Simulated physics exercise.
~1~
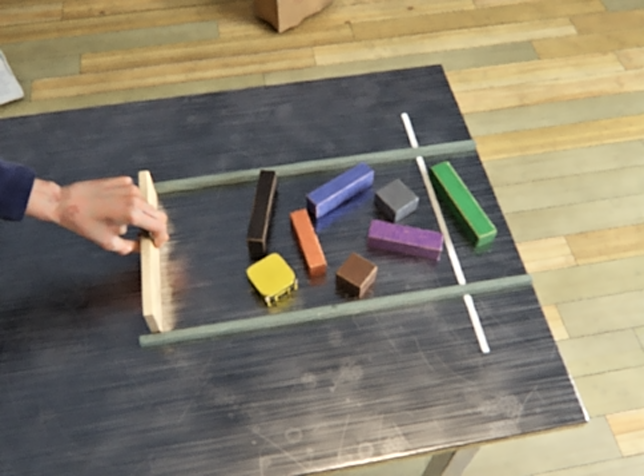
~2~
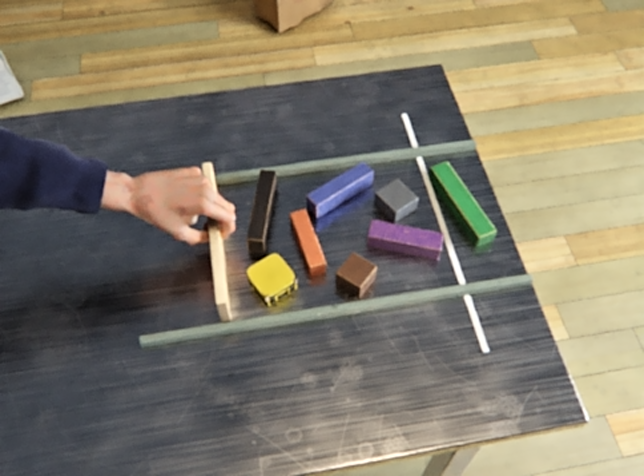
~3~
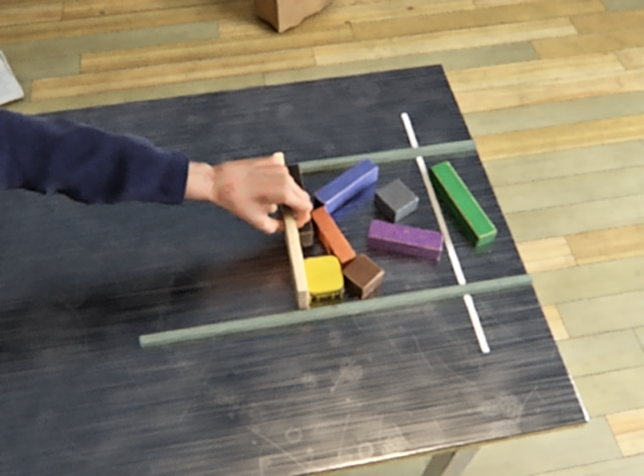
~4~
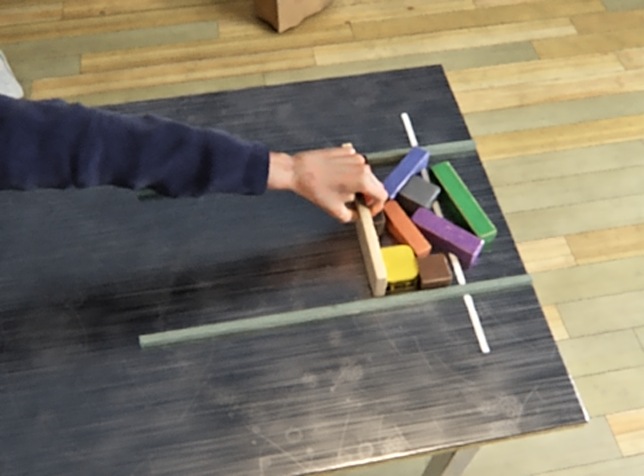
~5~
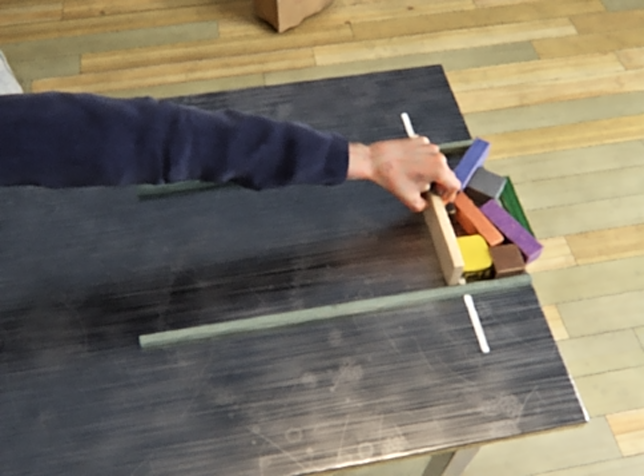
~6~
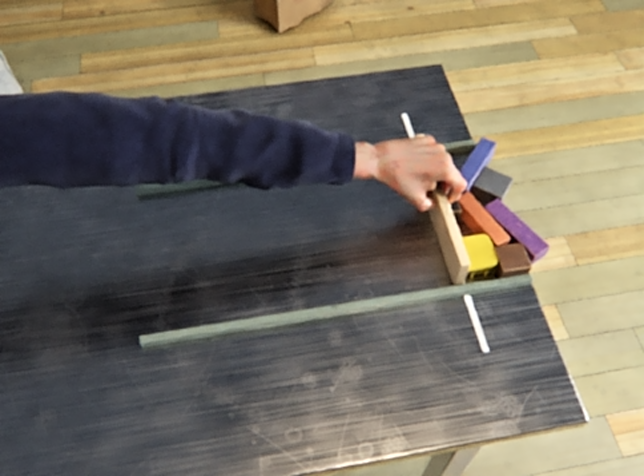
We see a hand push an upright wooden board rightward along a channel on a dark table, gathering coloured bars and blocks toward the end, until the green bar drops off the edge and the board stops near the white strip, the others bunched at the edge.
